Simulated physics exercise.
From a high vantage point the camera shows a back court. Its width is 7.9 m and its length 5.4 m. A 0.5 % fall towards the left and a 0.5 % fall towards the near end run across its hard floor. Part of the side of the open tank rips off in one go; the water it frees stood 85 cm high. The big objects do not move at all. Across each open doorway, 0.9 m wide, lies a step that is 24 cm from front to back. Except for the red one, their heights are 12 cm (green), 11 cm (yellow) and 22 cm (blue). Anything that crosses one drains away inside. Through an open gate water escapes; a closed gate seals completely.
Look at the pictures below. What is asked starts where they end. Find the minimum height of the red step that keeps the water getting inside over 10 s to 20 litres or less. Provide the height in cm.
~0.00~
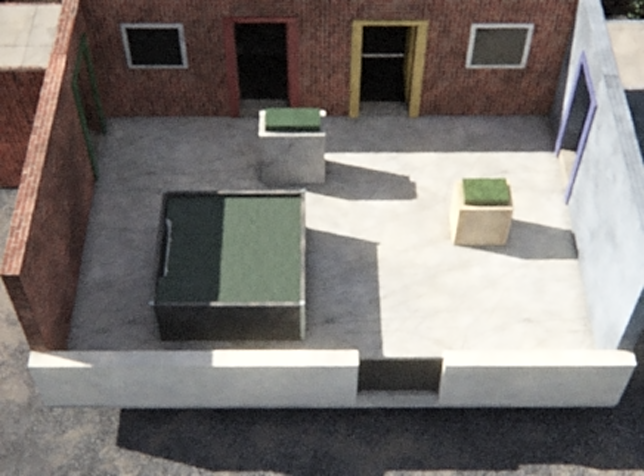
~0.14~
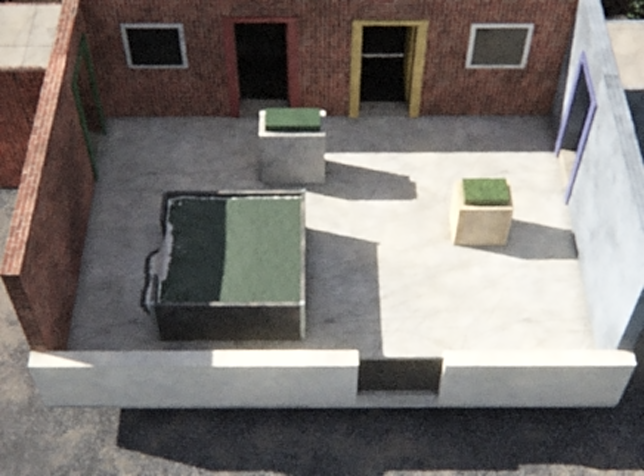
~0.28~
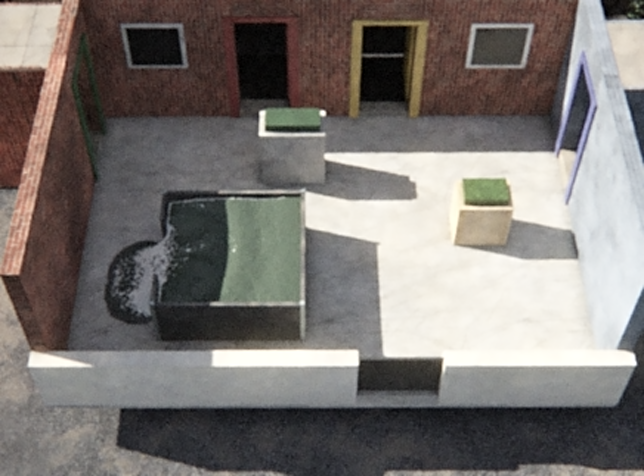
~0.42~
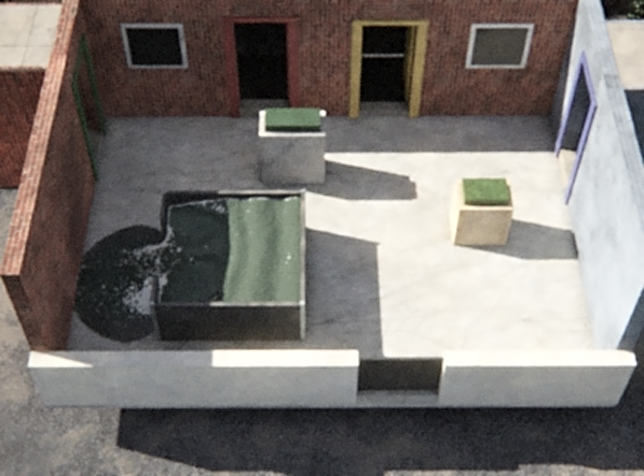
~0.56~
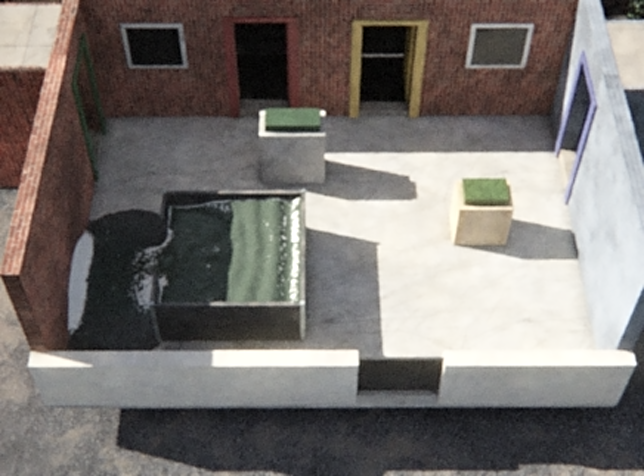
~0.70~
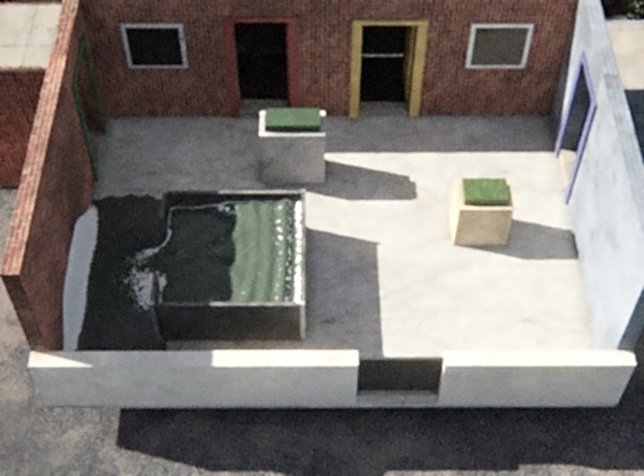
Roughly 6 cm.
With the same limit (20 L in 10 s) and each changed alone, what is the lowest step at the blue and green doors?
About 13.0 cm at blue and 15 cm at green.
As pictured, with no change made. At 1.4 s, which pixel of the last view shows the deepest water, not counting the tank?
Around (64, 372).
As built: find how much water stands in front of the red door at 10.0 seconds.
4.5 cm.
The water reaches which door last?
It's the blue one.
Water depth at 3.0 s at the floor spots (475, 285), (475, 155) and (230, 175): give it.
That's 0, 0 and 2 cm, in the order given.
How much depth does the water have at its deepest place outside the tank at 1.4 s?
Up to some 68 centimetres, I'd say.
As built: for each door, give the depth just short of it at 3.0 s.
In cm - green: 9, yellow: 1, blue: 0, red: 12.
After 1.4 s water covers 15 % of the floor, deepest (68 cm) near (64, 372); it has not reached the red door.
After 3.0 s water covers 45 % of the floor, deepest (38 cm) near (62, 382); 12 cm at the red door, 0 litres in over its 18 cm step.
After 10.0 s water covers 95 % of the floor, deepest (16 cm) near (391, 122); 5 cm at the red door, 0 litres in over its 18 cm step.
At the red door as built, the water arrived by 2.3 s and peaked near 12 cm at 3.0 s.
Run again over the same 10 s with other heights there, 29 litres in over 5 cm, 14 litres over 6.5 cm. The limit of 20 litres is kept from about 6 cm up.
